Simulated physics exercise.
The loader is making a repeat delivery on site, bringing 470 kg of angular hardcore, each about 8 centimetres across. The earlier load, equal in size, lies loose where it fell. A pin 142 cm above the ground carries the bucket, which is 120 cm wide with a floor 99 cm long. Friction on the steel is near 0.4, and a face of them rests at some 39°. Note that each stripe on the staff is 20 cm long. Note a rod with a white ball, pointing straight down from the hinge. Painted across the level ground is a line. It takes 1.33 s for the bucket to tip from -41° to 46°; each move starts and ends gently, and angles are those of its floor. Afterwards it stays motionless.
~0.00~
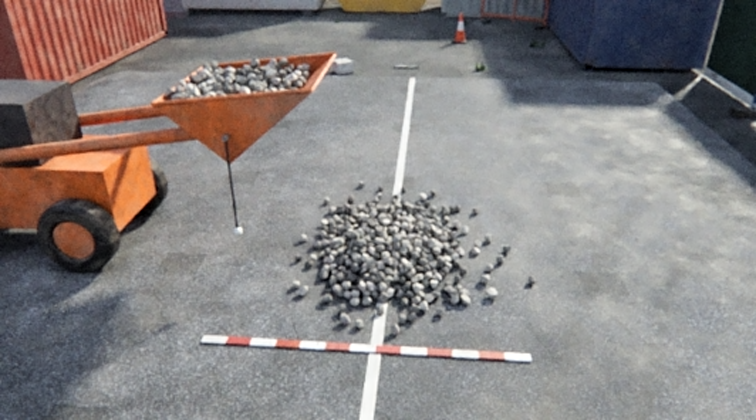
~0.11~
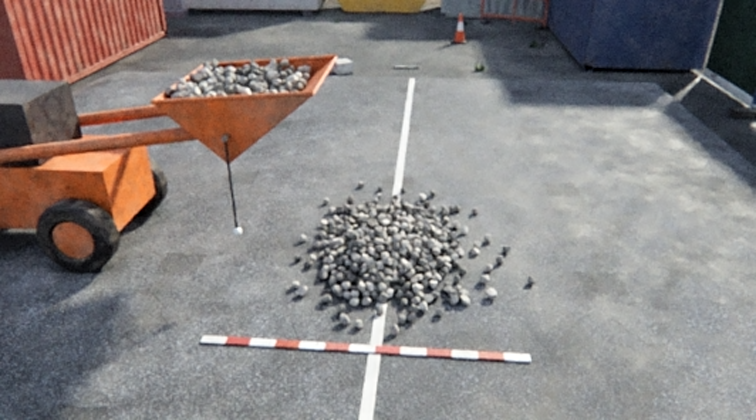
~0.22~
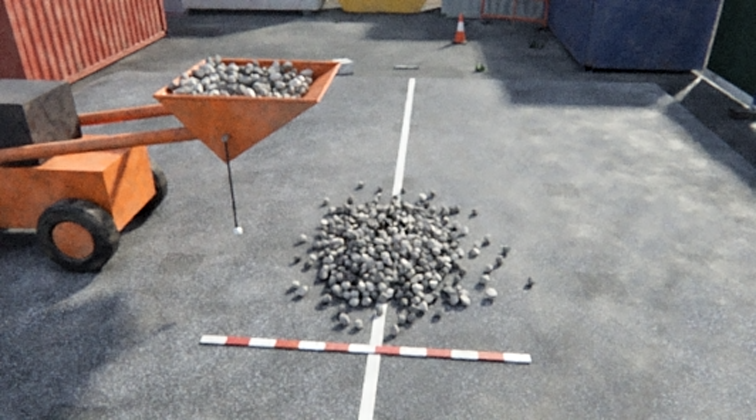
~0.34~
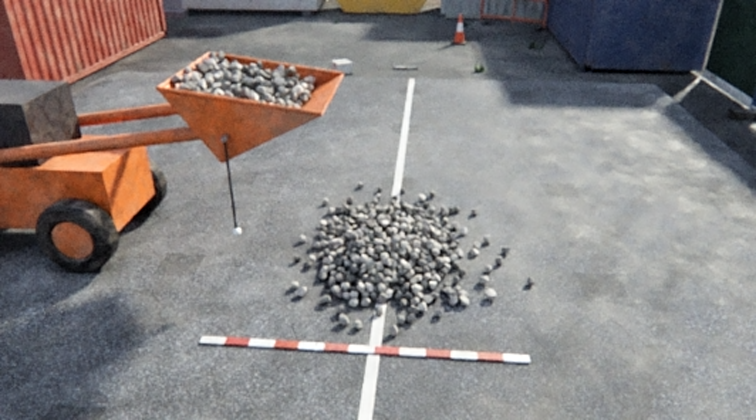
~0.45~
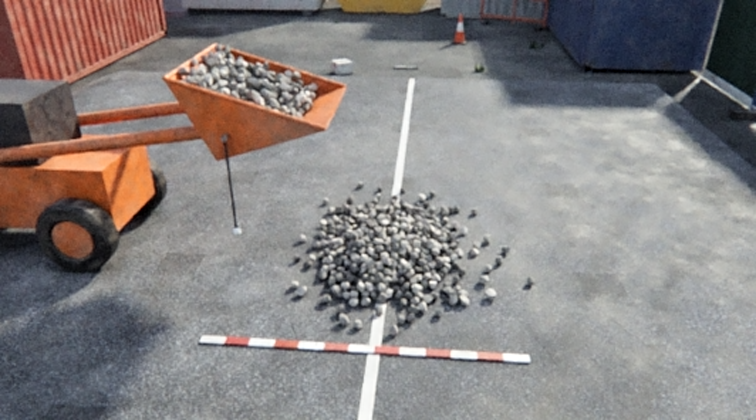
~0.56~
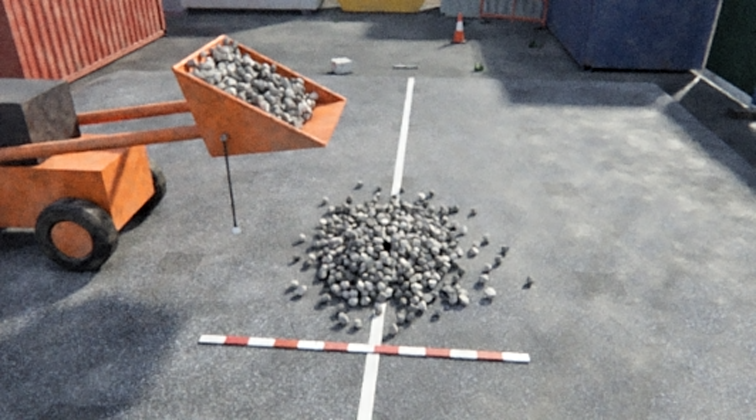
An orange loader held a bucket of grey stones above the paved yard, then slowly tilted it downward to the right, the stones still inside, beside a loose heap lying across a white line.
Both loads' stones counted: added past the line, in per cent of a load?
5 per cent.
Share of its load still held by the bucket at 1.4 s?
About 45 percent.
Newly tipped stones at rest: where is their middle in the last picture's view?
Their centre rests close to (336, 235).
After 1.0 s the floor is at 33°; in per cent of one load, 99 in the bucket, 54 short of the line, 47 past the line; the foremost stones are at (494, 258).
After 1.4 s the floor is at 46°; in per cent of one load, 45 in the bucket, 107 short of the line, 47 past the line; the foremost stones are at (494, 258).
After 1.8 s the floor is at 46°; in per cent of one load, 4 in the bucket, 146 short of the line, 50 past the line; the foremost stones are at (494, 258).
After 4.5 s the floor is at 46°; in per cent of one load, 0 in the bucket, 148 short of the line, 52 past the line; the foremost stones are at (497, 267). Net gain past the line, 5.
